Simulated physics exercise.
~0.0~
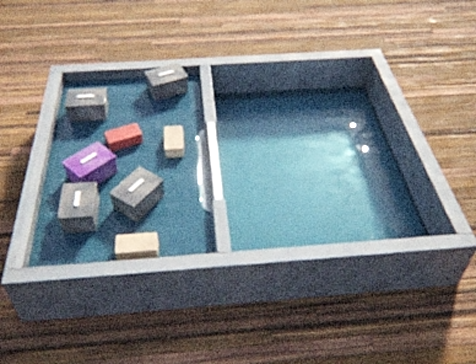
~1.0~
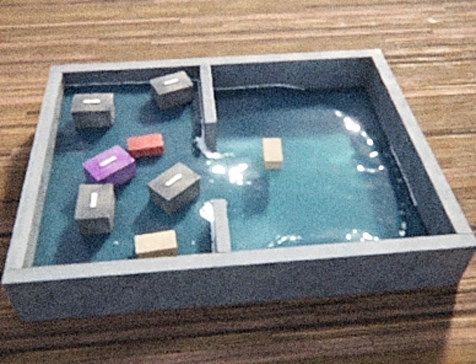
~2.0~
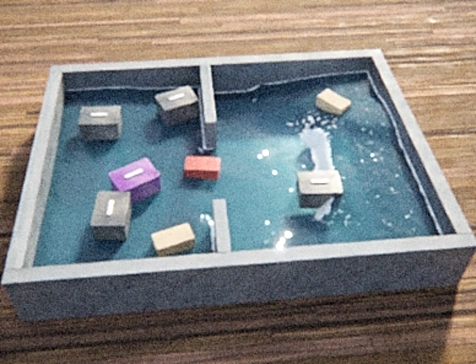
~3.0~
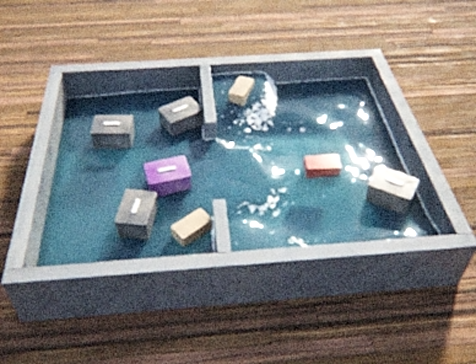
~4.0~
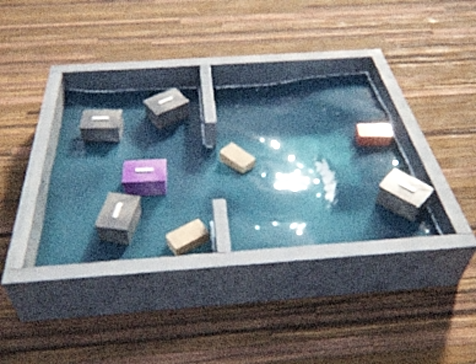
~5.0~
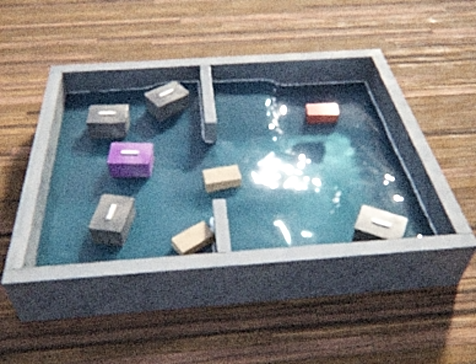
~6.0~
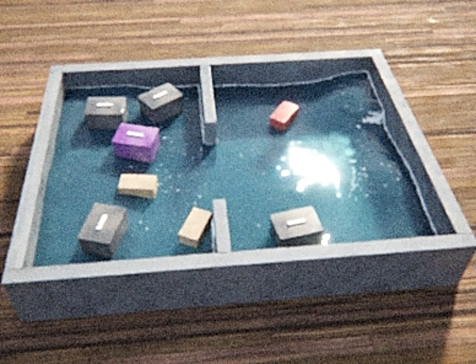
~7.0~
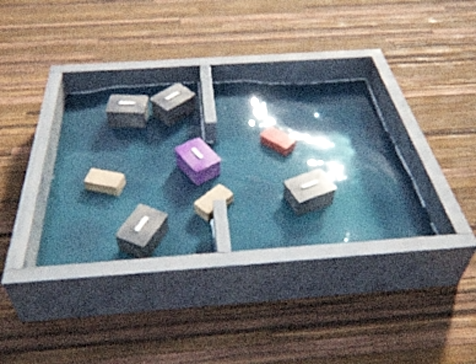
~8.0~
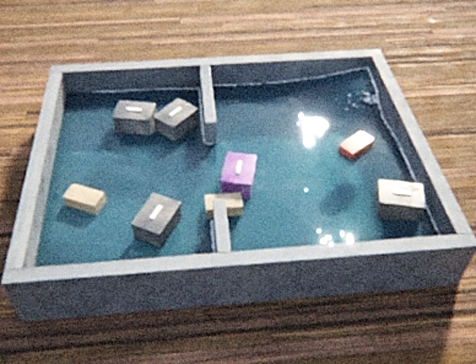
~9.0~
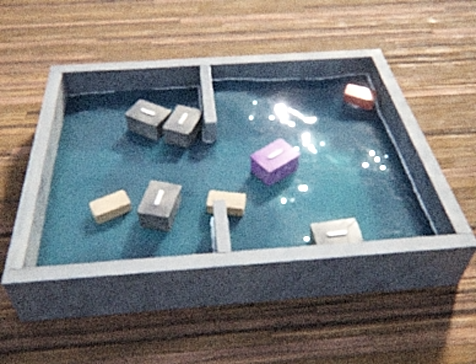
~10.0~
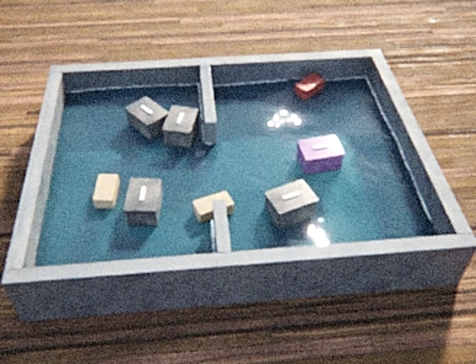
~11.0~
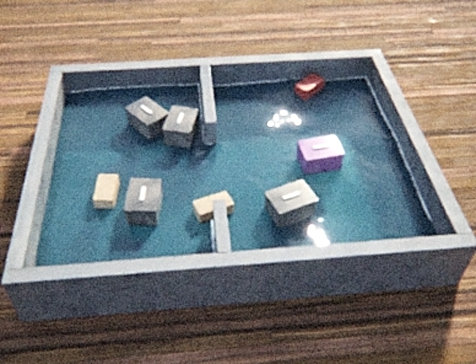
In a divided tray of water, floating blocks drift about and three end up right.
